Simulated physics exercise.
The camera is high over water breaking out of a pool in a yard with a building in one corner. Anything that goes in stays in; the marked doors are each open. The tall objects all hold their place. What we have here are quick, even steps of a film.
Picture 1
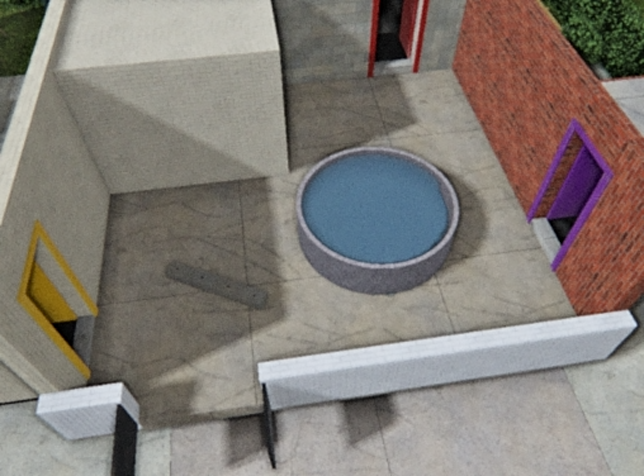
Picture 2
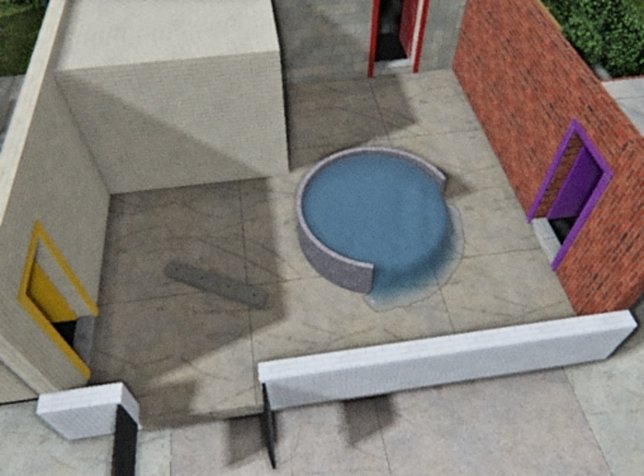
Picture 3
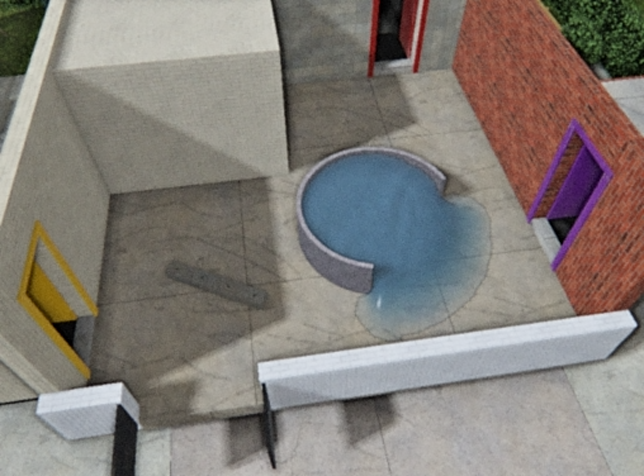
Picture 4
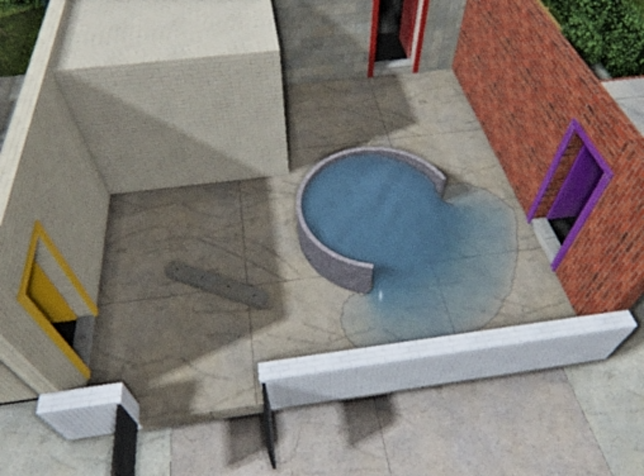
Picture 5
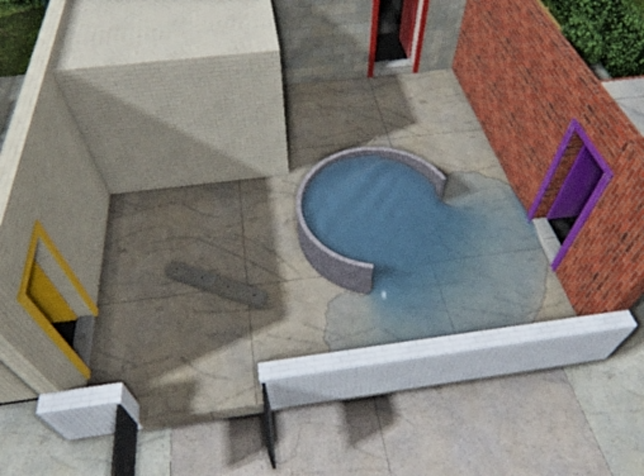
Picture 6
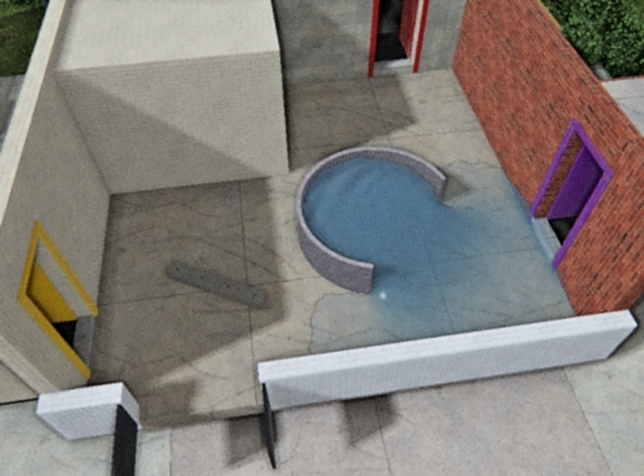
At first, a round tank of blue water stands whole and still in a walled yard. Then its wall opens on the lower right side and water pours out onto the paving. The pool spreads toward the low white wall and the brick wall, reaching the purple-framed doorway.
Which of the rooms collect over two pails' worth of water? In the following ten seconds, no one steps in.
One by one: Yellow door: Overshoots, purple door: Overshoots, red door: Does not overshoot.
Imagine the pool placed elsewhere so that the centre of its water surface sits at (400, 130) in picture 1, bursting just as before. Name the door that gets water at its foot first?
Door: The one in purple.
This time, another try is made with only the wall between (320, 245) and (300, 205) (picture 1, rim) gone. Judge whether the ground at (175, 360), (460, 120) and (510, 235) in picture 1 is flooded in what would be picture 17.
Respectively: Drenched, parched and parched.
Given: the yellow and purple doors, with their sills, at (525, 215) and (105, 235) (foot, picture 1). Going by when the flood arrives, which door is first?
I'd go with the yellow door.
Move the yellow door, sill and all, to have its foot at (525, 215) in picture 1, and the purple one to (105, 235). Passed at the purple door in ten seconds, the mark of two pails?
As it turns out, the purple door keeps clear.
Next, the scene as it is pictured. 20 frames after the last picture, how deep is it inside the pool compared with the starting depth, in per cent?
My reading: Near 22 %.
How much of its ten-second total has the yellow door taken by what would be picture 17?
Some 0 per cent.
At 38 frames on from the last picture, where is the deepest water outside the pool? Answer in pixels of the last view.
Approximate pixel: (283, 87).
A moment on, water covers 25 % of the floor; the yellow door not reached, the purple door over two buckets in, the red door not reached.
Next, water covers 40 % of the floor; the yellow door not reached, the purple door far over two buckets in, the red door not reached.
Then, water covers 60 % of the floor; the yellow door wet at the sill, nothing in, the purple door far over two buckets in, the red door wet at the sill, nothing in.
Later, water covers 85 % of the floor; the yellow door over two buckets in, the purple door far over two buckets in, the red door wet at the sill, nothing in.
In the end, water covers 95 % of the floor; the yellow door far over two buckets in, the purple door far over two buckets in, the red door wet at the sill, nothing in.
